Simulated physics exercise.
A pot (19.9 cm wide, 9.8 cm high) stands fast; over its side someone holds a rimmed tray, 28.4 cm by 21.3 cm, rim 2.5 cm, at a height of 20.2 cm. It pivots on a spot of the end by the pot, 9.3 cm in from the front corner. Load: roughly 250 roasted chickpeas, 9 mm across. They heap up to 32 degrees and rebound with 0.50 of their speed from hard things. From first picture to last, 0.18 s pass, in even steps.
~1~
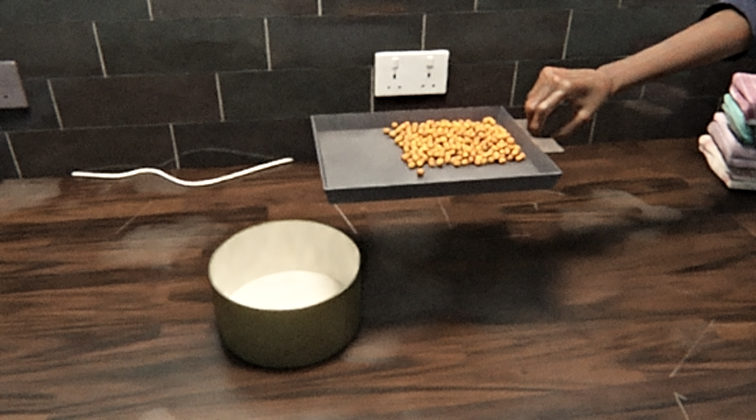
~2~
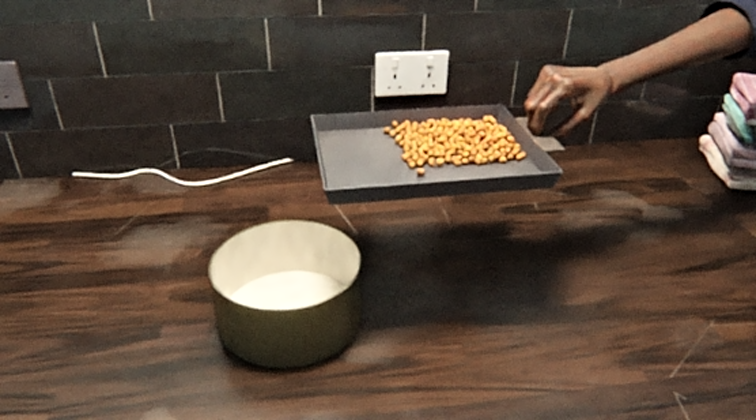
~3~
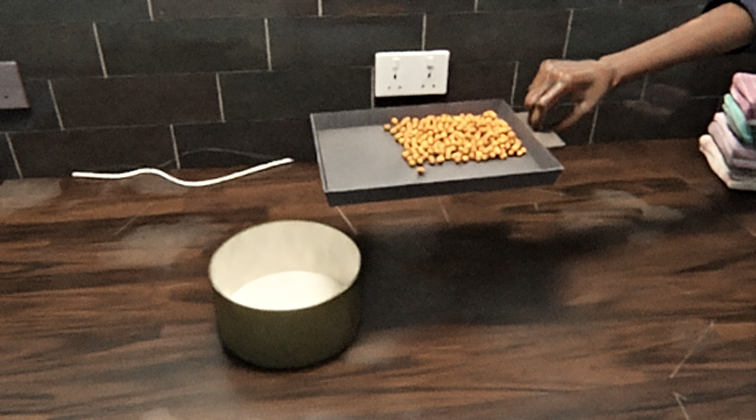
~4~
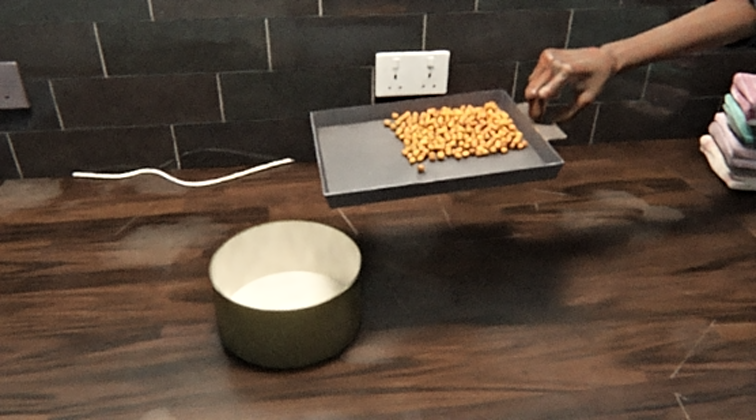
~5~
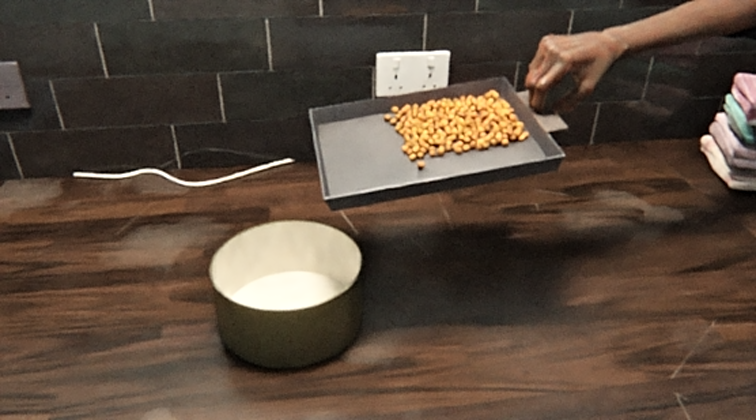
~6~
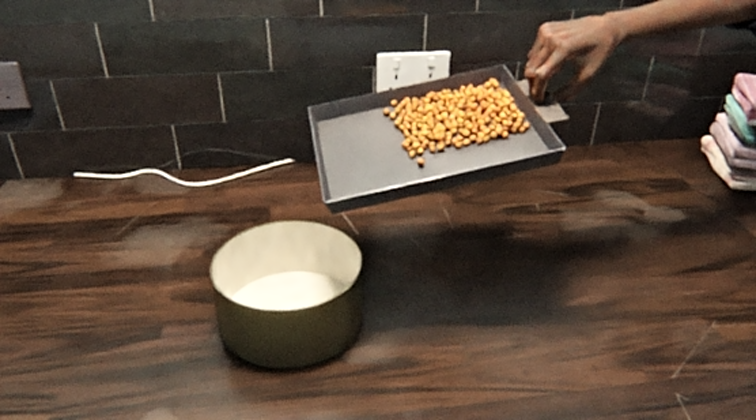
Grey tray of roasted chickpeas gradually tilting as a hand raises its right end, beside a still pot on a wooden counter.
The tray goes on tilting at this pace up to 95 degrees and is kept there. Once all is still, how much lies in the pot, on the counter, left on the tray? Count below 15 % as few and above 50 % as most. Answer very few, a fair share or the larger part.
In the pot: The larger part; on the counter: Very few; left on the tray: Very few.
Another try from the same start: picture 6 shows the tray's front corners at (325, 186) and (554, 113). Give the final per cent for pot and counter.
Pot 35, counter 65.
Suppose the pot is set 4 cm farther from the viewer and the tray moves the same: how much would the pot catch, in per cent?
In that case some 55 per cent.
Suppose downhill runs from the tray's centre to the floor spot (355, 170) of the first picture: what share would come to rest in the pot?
Some 80 per cent.
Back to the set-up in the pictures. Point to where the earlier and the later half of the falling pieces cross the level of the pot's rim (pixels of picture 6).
First near (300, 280), later near (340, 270).
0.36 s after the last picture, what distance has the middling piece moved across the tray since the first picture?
Roughly 10 cm.
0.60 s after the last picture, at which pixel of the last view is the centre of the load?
At about (331, 235).
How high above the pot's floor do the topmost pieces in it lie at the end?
Roughly 2.5 cm.
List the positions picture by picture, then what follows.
In the first picture, tray tilt 0 degrees, front corners at (329, 186) and (556, 171); middle of the pieces at (457, 143); pot at (286, 260).
In the second picture, tray tilt 1 degrees, front corners at (330, 187) and (556, 170); middle of the pieces at (457, 142).
In the third picture, tray tilt 2 degrees, front corners at (329, 189) and (557, 167); middle of the pieces at (458, 138).
In the fourth picture, tray tilt 6 degrees, front corners at (329, 191) and (558, 161), lowest corner left front; middle of the pieces at (458, 132).
In the fifth picture, tray tilt 9 degrees, front corners at (329, 195) and (558, 154), lowest corner left front; middle of the pieces at (459, 125).
In the sixth picture, tray tilt 13 degrees, front corners at (329, 198) and (559, 147), lowest corner left front; middle of the pieces at (459, 117); pot at (288, 260).
Then, 0.36 s after the last picture, tilt 53 degrees; the tray holds 100 %, the pot 0 %.
Then, 0.60 s after the last picture, tilt 80 degrees; the tray holds 50 %, the pot 20 %.
Then, 0.94 s after the last picture, tilt 95 degrees; the tray holds 10 %, the pot 80 %.
In the end, pot 95 %, counter 5 %, tray 0 %.
